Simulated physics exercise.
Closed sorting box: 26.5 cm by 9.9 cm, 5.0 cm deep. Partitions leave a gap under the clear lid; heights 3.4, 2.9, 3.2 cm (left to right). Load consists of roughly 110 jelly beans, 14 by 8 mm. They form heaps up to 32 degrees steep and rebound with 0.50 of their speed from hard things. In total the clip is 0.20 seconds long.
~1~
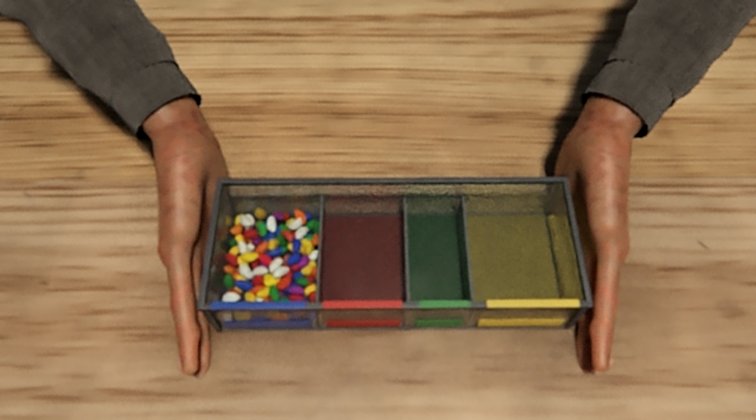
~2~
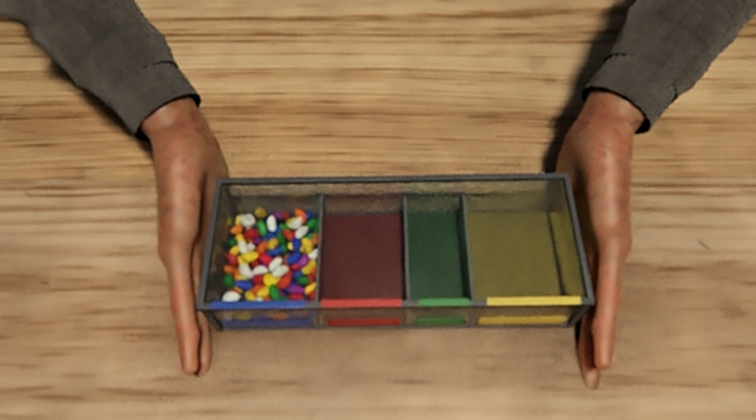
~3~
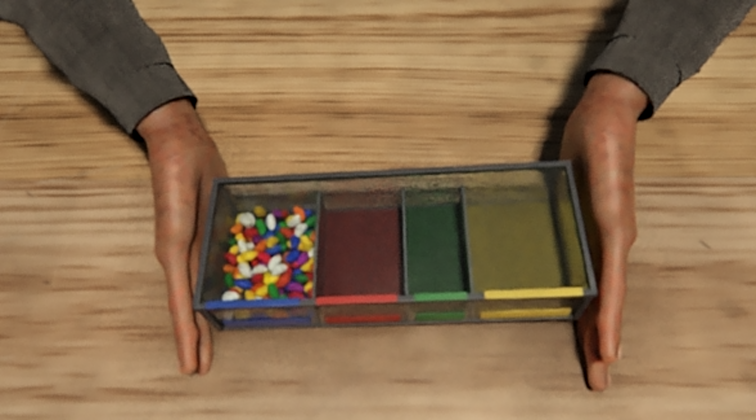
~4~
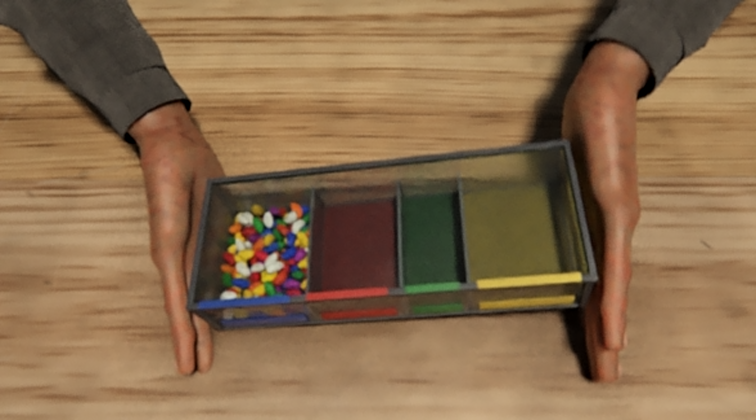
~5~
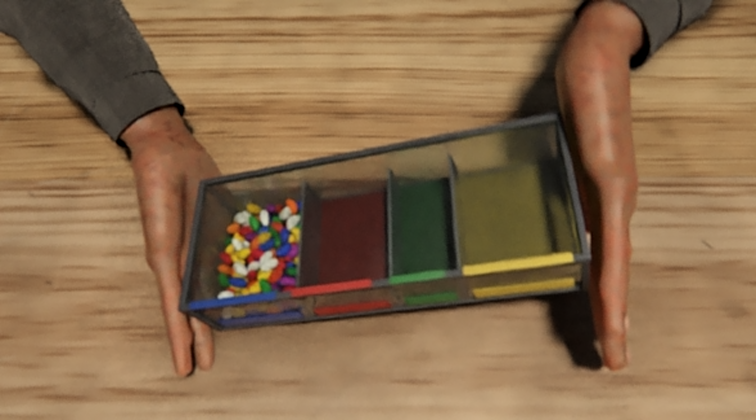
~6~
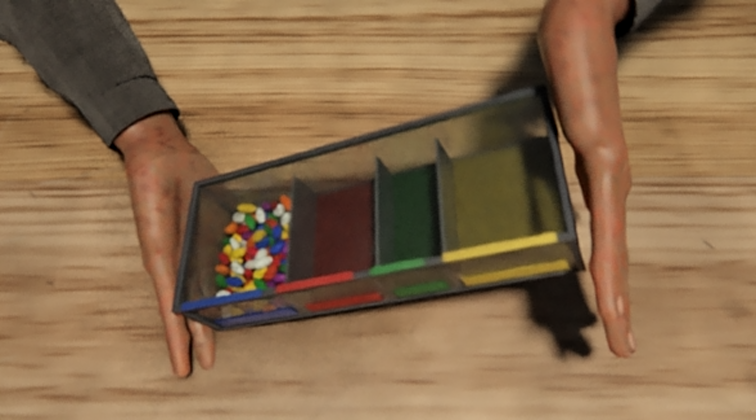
Two hands tilt a clear sorting box, raising its right side while jelly beans stay left.
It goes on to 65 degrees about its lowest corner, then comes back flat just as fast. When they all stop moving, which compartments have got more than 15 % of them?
Once they stop: Red compartment has not, blue compartment has, green compartment has not, yellow compartment has not.
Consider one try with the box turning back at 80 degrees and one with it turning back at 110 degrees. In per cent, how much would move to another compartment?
Close to 0 in a hundred first, and 0 in a hundred second.
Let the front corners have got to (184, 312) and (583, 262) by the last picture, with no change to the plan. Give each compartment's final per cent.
Red 0 %, blue 100 %, green 0 %, yellow 0 %.
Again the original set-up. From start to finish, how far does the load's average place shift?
Net shift: Approx. 1.5 cm.
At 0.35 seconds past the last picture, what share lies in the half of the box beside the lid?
About 10 per cent.
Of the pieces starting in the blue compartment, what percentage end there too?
I'd estimate about 100 %.
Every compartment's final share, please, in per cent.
Red 0, blue 100, green 0, yellow 0.
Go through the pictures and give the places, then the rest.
In the first picture, box tilt 0 degrees, front corners at (204, 305) and (586, 302); blue 100 %.
In the second picture, box tilt 1 degrees, front corners at (204, 304) and (587, 299).
In the third picture, box tilt 5 degrees, front corners at (200, 304) and (590, 290), lowest corner left front.
In the fourth picture, box tilt 10 degrees, front corners at (194, 305) and (590, 275), lowest corner left front.
In the fifth picture, box tilt 17 degrees, front corners at (186, 306) and (583, 255), lowest corner left front.
In the sixth picture, box tilt 24 degrees, front corners at (179, 307) and (568, 234), lowest corner left front; blue 100 %.
Then, 0.35 s after the last picture, tilt 62 degrees; blue 100 %.
Then, 0.58 s after the last picture, tilt 25 degrees; blue 100 %.
Then, 0.93 s after the last picture, tilt 0 degrees; blue 100 %.
In the end, red 0 %, blue 100 %, green 0 %, yellow 0 %.
